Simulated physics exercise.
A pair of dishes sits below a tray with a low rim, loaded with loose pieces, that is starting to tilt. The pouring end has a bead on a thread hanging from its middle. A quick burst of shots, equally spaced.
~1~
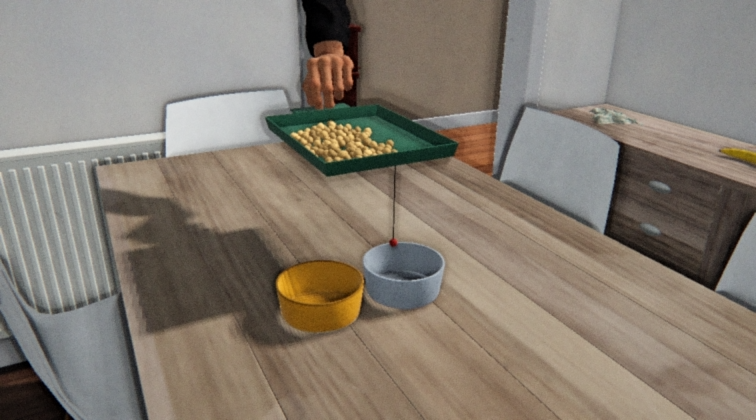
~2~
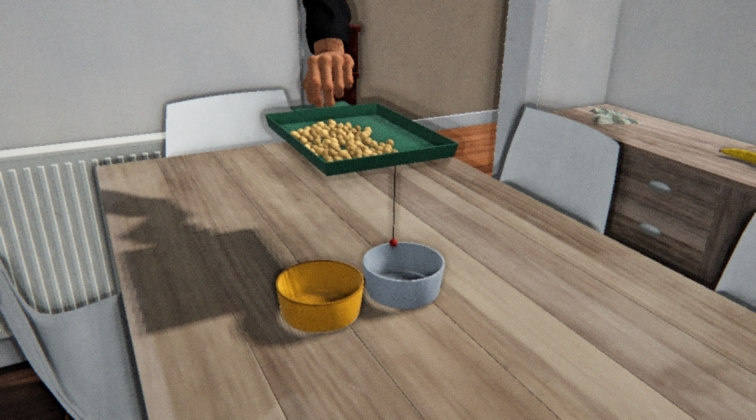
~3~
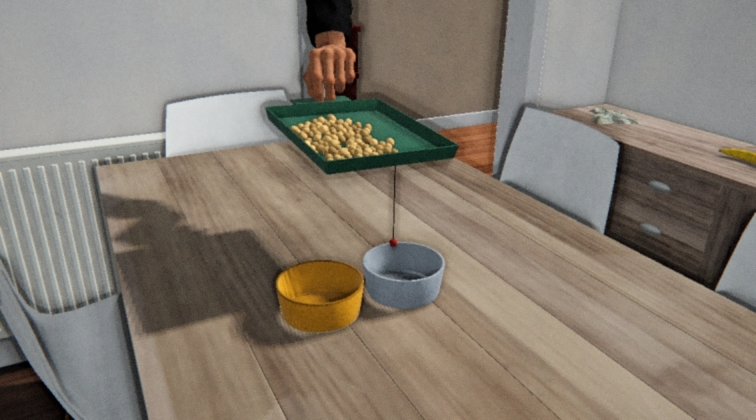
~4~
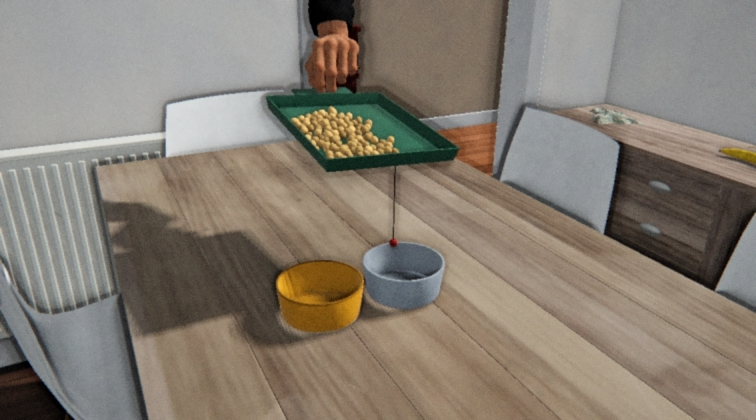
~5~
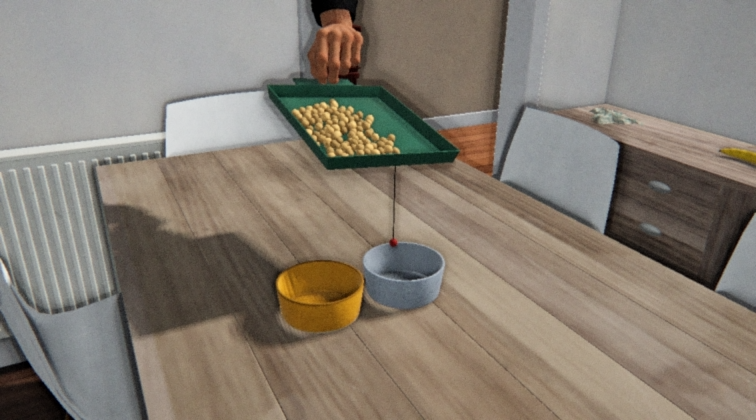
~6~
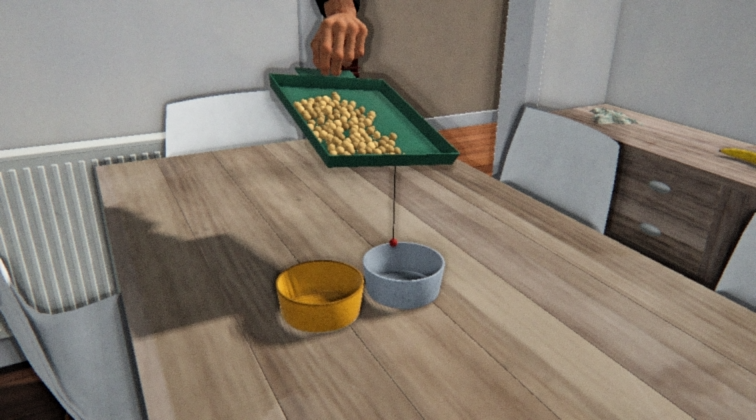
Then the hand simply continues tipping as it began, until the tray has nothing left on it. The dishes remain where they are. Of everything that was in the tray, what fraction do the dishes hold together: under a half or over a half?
Most of the load misses the dishes.
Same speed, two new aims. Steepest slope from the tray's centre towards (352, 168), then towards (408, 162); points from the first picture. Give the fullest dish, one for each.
The left-side dish first and The right-side dish second.
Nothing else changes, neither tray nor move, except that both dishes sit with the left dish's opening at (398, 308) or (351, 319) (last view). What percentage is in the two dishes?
10 %, then 20 %.
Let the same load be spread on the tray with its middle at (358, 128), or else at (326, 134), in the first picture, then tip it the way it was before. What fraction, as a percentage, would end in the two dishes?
Respectively 10 and 20 per cent.
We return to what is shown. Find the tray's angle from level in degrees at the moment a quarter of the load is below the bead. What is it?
Roughly 110°.
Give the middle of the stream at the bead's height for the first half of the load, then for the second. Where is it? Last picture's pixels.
Points: About (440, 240), then about (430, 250).
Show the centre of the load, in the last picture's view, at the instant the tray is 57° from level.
Look close to (400, 139) in the last picture.
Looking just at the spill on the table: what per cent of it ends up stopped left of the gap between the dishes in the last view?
0 %, roughly.
Soon, tray tipped steeply; nearly all on the tray; a stray few in the air.
A while on, tray tipped right over; nearly all on the tray; a small part outside both; a stray few in the air.
Towards the end, tray tipped past a quarter turn; about a third in the right dish; about two thirds outside both.
Finally, tray tipped past a quarter turn; none in the left dish; about a third in the right dish; about two thirds outside both.
